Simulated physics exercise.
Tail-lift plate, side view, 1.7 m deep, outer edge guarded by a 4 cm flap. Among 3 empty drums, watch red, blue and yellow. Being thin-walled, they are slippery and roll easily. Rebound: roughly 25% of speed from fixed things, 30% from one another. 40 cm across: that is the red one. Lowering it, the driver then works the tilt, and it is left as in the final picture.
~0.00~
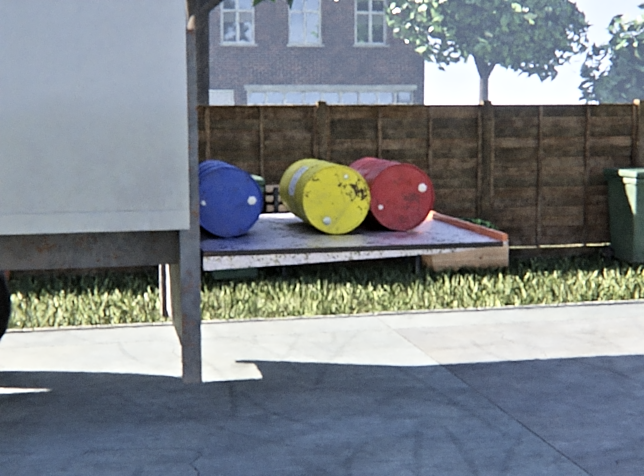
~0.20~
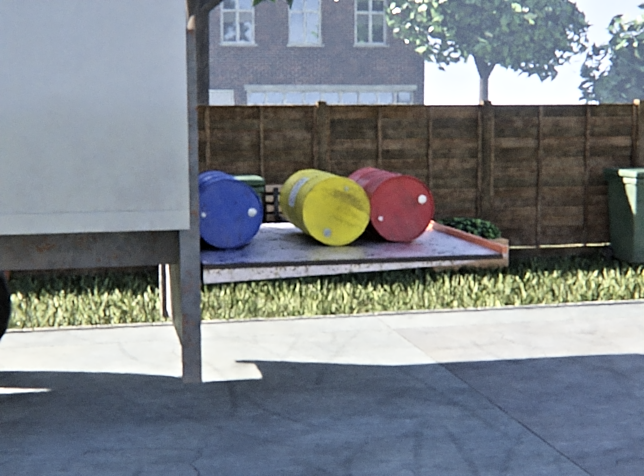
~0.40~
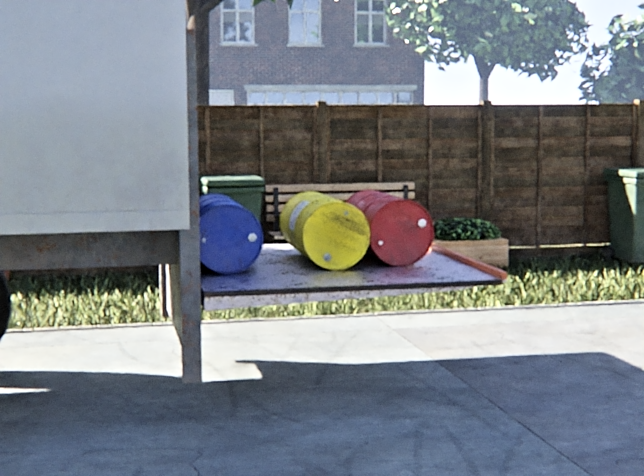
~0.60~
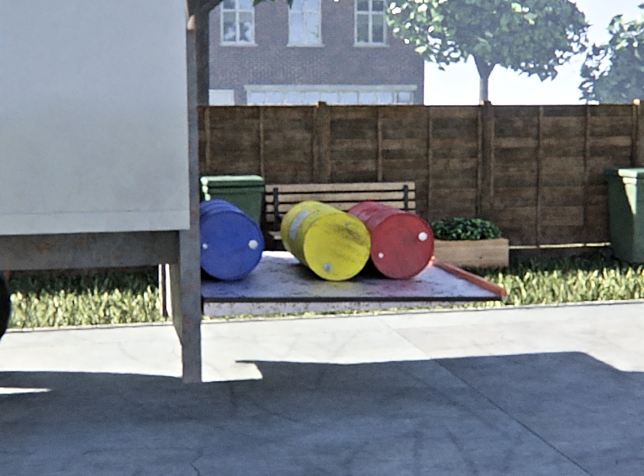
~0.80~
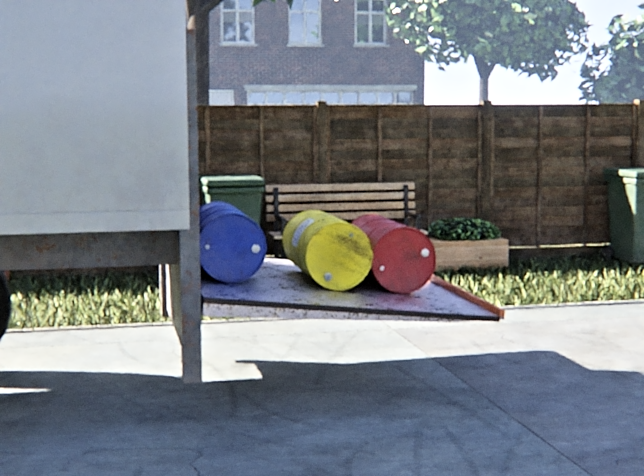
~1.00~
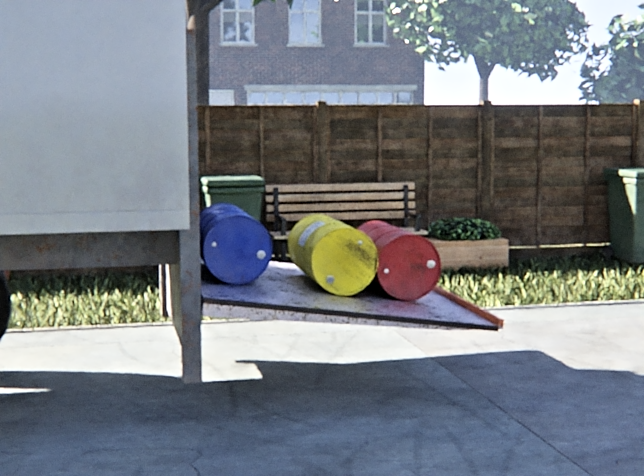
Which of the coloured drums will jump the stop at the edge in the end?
The red fails to stay on; the blue fails to stay on; the yellow fails to stay on.
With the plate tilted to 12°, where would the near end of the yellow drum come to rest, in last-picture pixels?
Near pixel (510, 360).
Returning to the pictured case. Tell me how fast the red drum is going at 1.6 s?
0.5 m/s, give or take.
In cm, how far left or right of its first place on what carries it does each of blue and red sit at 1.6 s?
Both moved right - blue by 30 centimetres, red by 30 centimetres.
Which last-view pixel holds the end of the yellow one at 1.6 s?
Near (388, 266).
After 1.6 s, red is on the plate, 10 cm from the stop, rolling right; blue is on the plate, 115 cm from the stop, rolling right; yellow is on the plate, 50 cm from the stop, rolling right; 0 over the stop so far.
After 2.4 s, red is on the ground; blue is on the plate, 50 cm from the stop, rolling right; yellow is on the plate, 10 cm from the stop, rolling right; 1 over the stop so far.
After 3.3 s, red is off the lift, on the ground; blue is over the stop and falling; yellow is off the lift, on the ground; 3 over the stop so far.
At rest (5.7 s), red is off the lift, on the ground; blue is on the ground; yellow is on the ground; 3 over the stop so far.
